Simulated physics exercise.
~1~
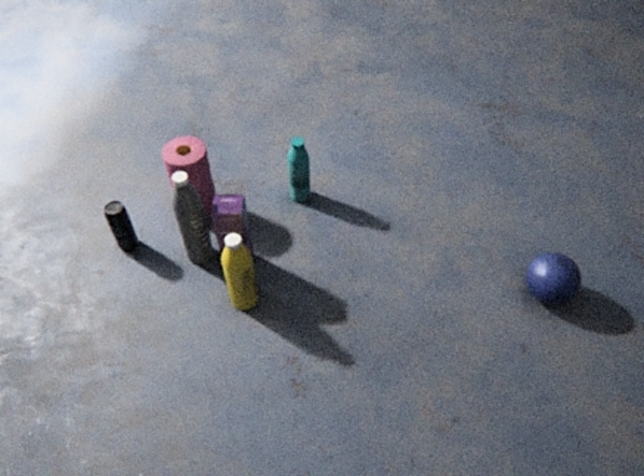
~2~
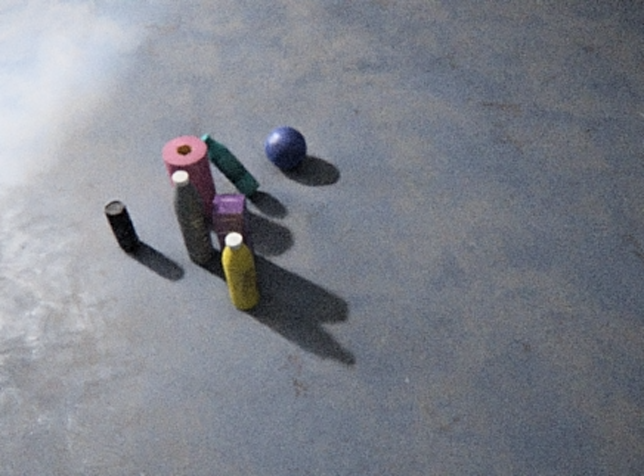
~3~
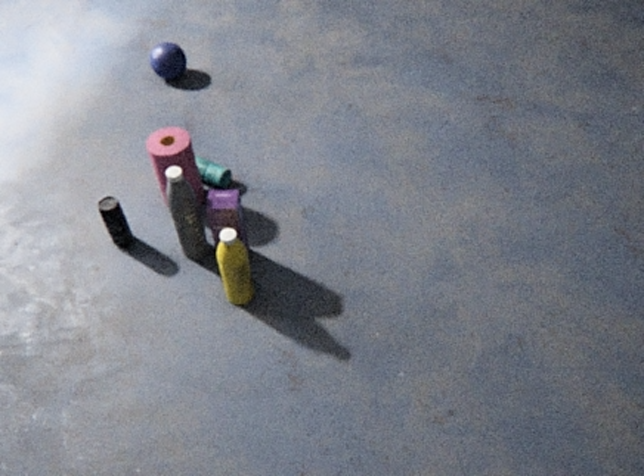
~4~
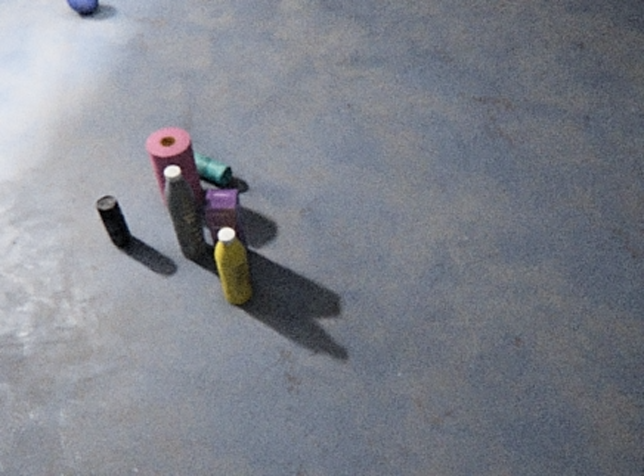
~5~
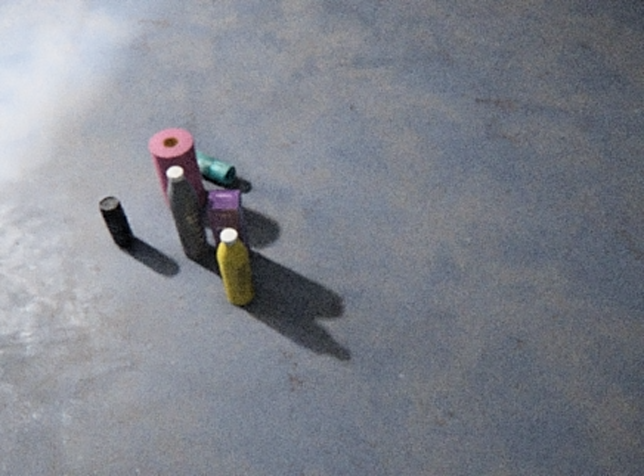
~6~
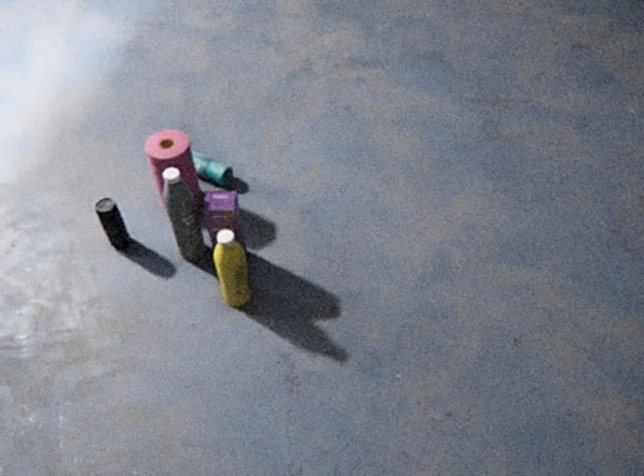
A blue ball rolls leftward and away across the floor toward a group of upright items, knocks over the turquoise bottle beside the pink roll, and continues out of view at the upper left, leaving the bottle on its side and the other items standing.
